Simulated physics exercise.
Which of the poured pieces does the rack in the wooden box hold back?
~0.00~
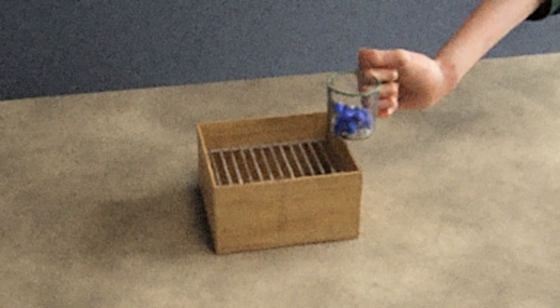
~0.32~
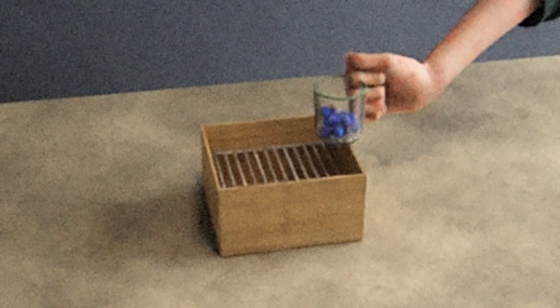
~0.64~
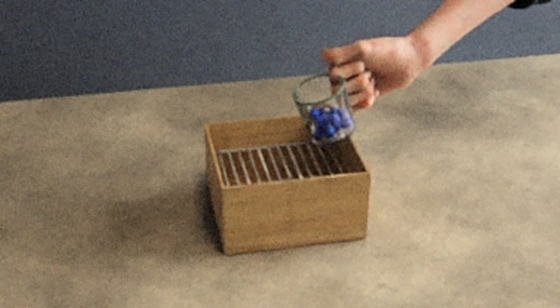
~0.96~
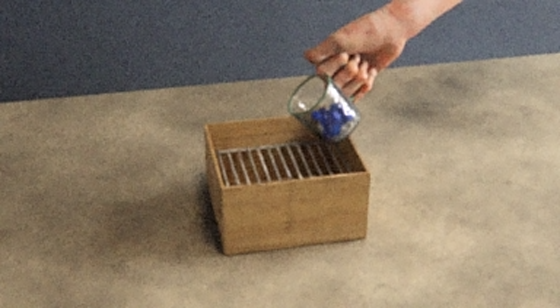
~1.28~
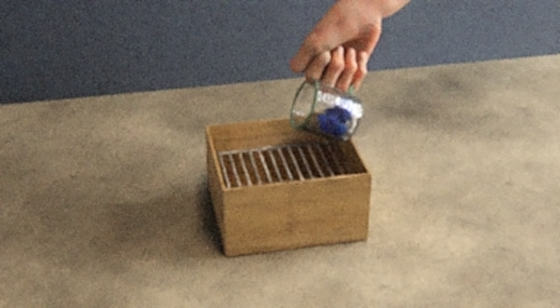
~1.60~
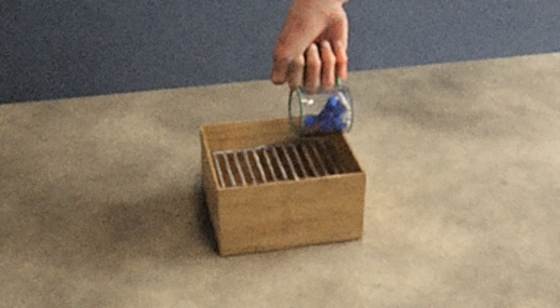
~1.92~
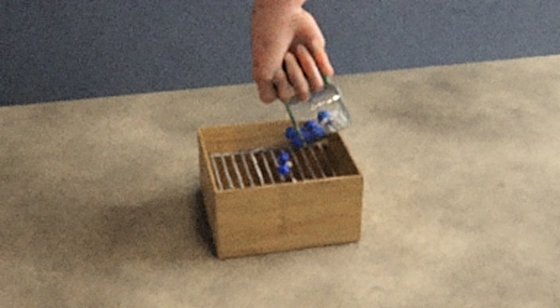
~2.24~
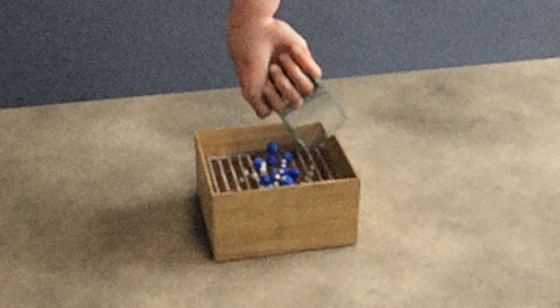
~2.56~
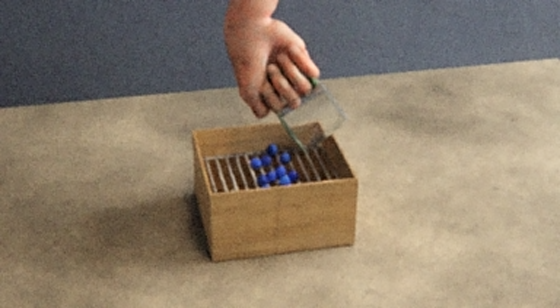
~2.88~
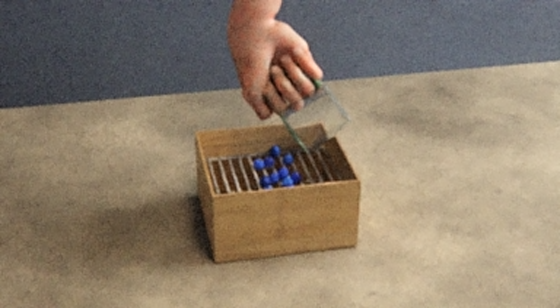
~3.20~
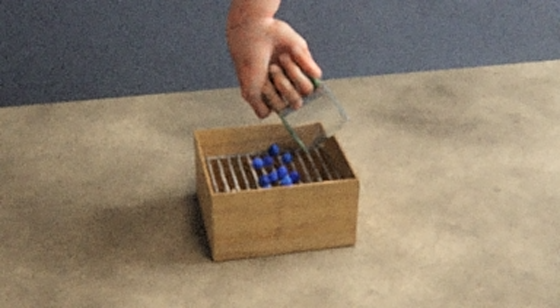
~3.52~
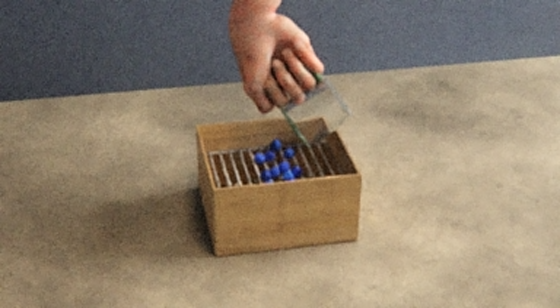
The rack holds back the blue pieces, which stay sitting on the wires. The white ones pass through it.
